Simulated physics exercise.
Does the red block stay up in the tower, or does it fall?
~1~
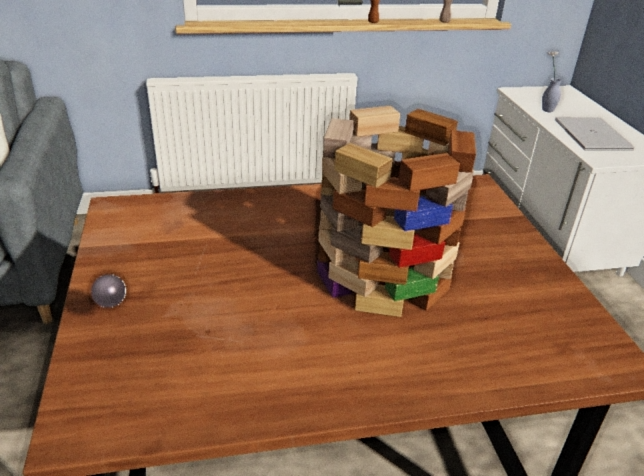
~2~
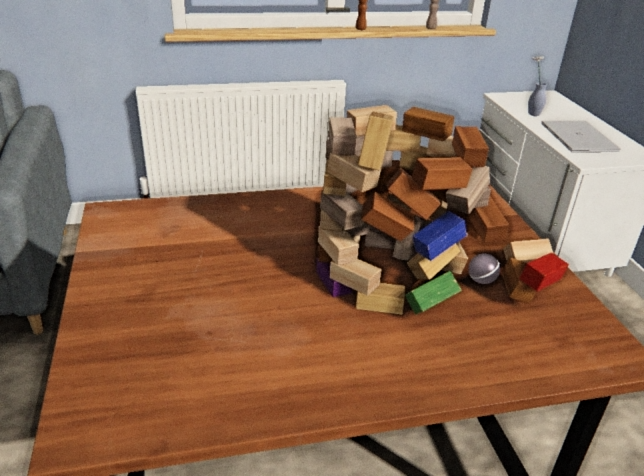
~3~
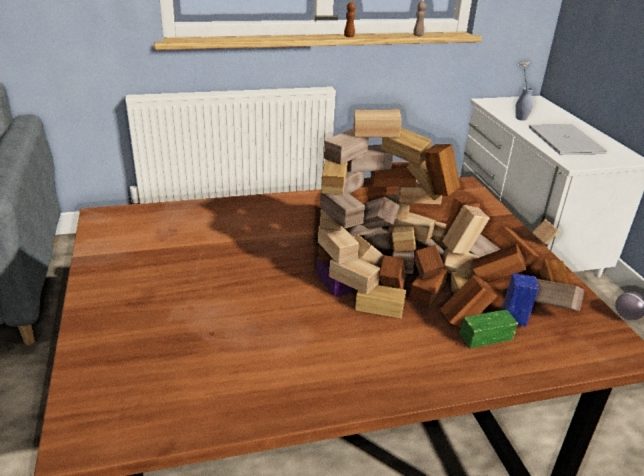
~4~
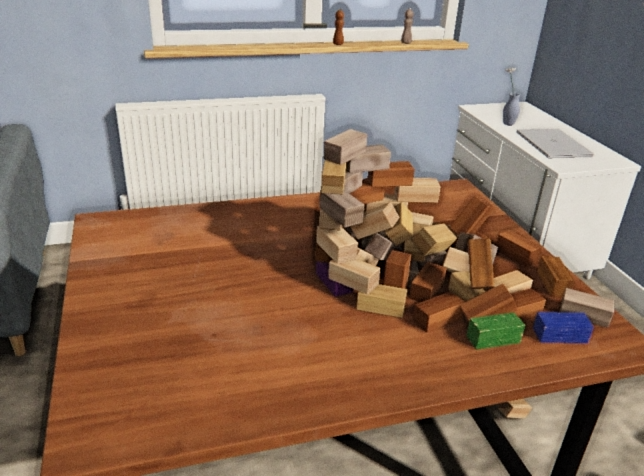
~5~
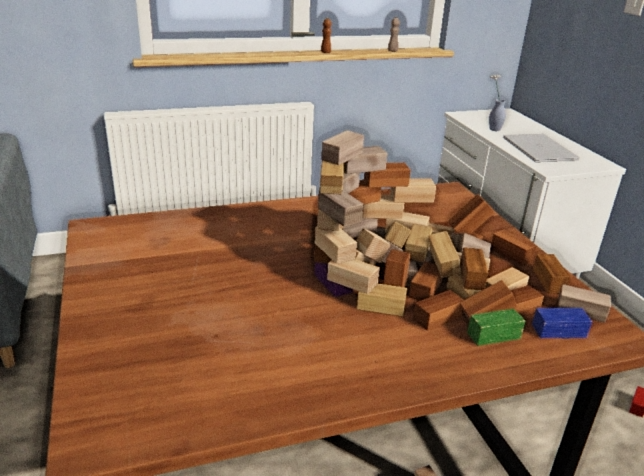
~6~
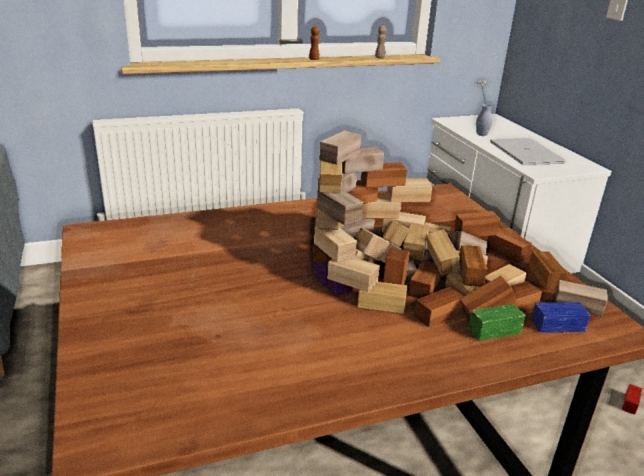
The red block falls. It is knocked out to the right and ends up on the floor beside the table.
